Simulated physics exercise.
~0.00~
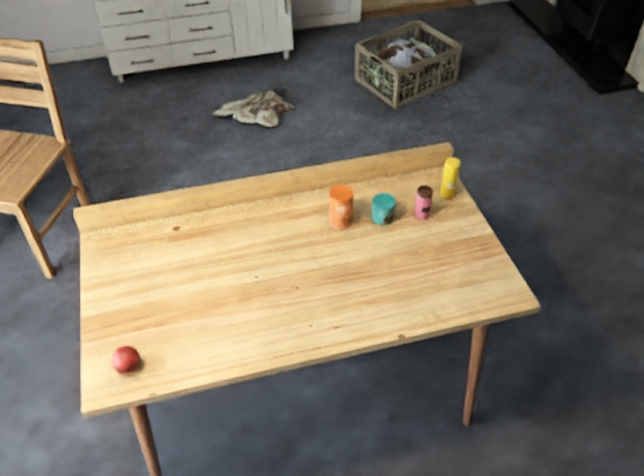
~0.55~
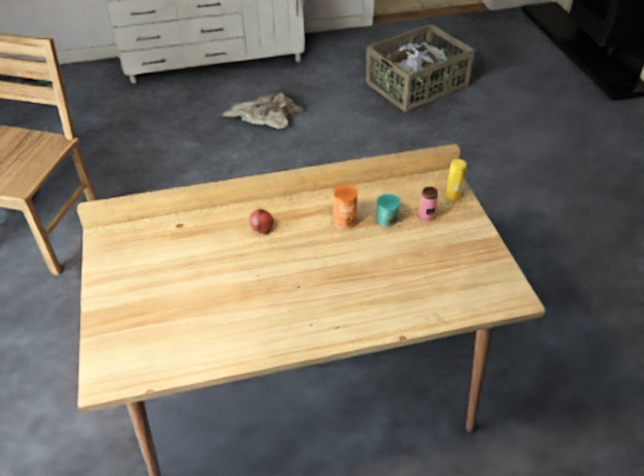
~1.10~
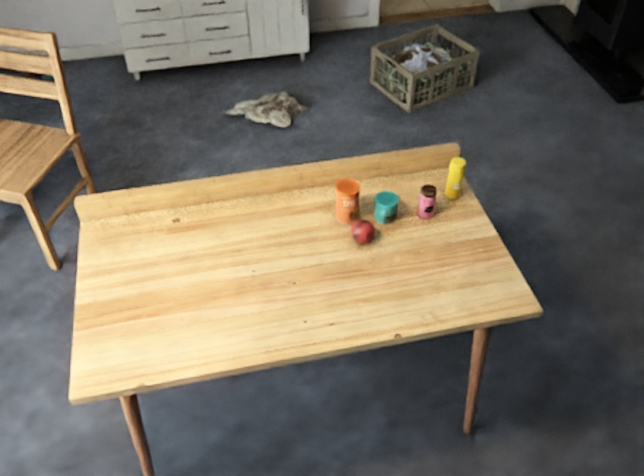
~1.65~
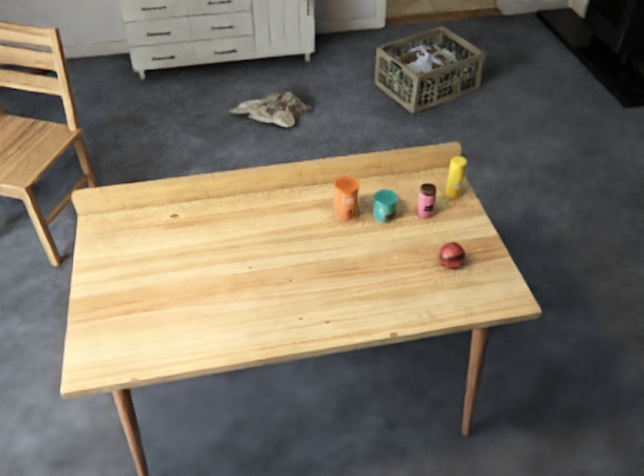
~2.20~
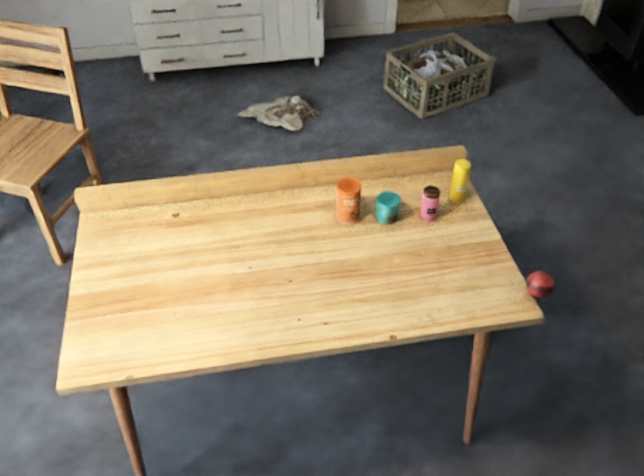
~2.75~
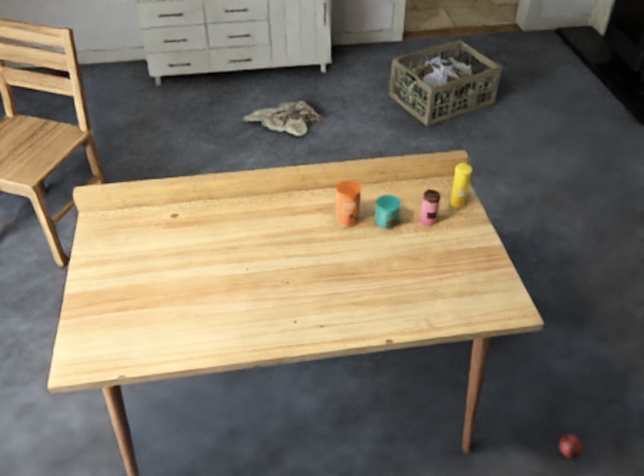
On a wooden table, a red ball rebounds off the back rail and drops off the right edge to the floor.
